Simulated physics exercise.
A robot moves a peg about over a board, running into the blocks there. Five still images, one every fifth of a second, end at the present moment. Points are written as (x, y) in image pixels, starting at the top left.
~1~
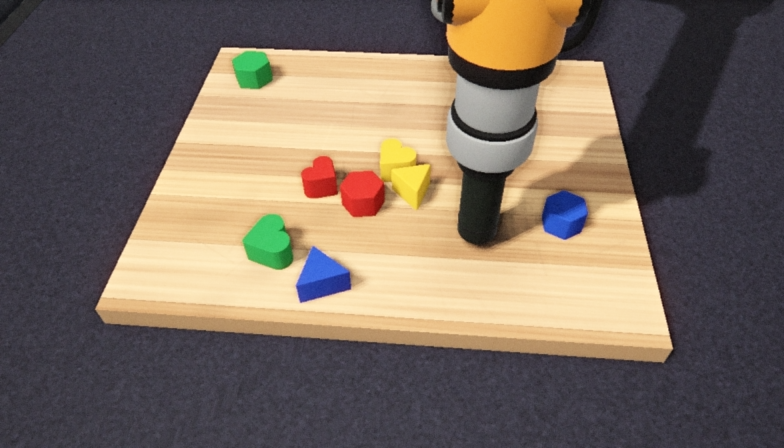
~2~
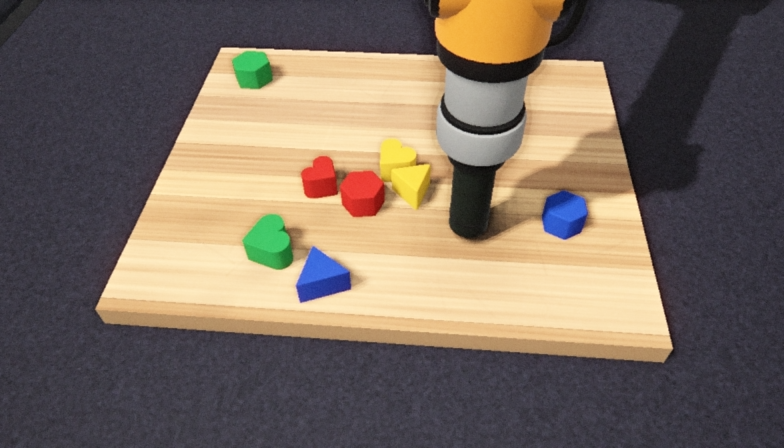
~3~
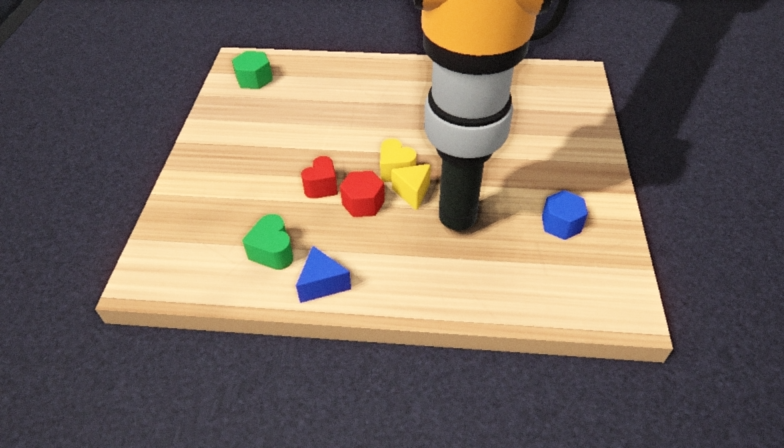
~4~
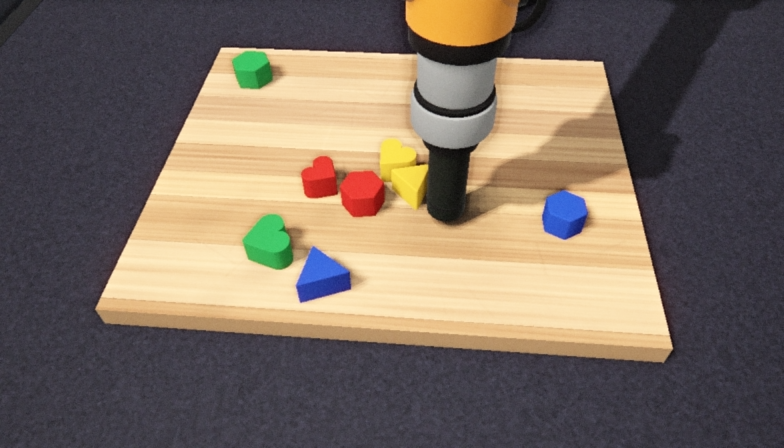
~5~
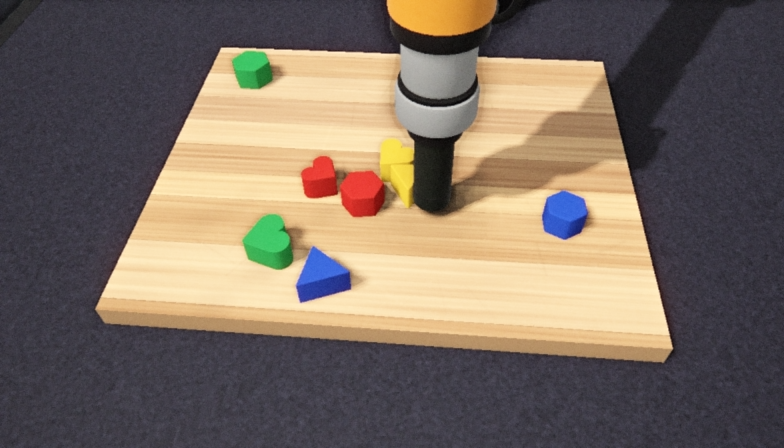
A robot arm moves its black peg left across the board to the yellow triangle.
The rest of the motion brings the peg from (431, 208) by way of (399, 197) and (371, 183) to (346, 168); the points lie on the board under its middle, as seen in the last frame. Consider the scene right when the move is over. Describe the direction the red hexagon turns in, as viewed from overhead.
From overhead, the rotation is counterclockwise.
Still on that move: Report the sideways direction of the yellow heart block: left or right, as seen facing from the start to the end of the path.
So, looking from the first point of the path to the last, the yellow heart block moves rightwards.
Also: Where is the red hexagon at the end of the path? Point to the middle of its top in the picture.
Top centre: (338, 181).
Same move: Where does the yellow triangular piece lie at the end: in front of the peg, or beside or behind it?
It holds its place in front.
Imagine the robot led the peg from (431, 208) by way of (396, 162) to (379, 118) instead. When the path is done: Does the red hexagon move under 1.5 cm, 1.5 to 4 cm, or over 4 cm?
Short of 1.5 cm.
What follows on the original path. One third of the way, peg at (399, 187); red hexagon at (358, 183); yellow heart block at (387, 140), turned 30° clockwise; yellow triangular piece at (382, 159), turned 15° clockwise.
Two thirds of the way, peg at (370, 174); red heart block at (312, 169), turned 35° clockwise; red hexagon at (341, 181), turned 65° anticlockwise; yellow heart block at (386, 137), turned 45° clockwise; yellow triangular piece at (358, 145), turned 40° clockwise.
At the end, peg at (345, 158); red heart block at (308, 170), turned 40° clockwise; red hexagon at (338, 181), turned 70° anticlockwise; yellow heart block at (386, 137), turned 45° clockwise; yellow triangular piece at (341, 129), turned 55° clockwise.
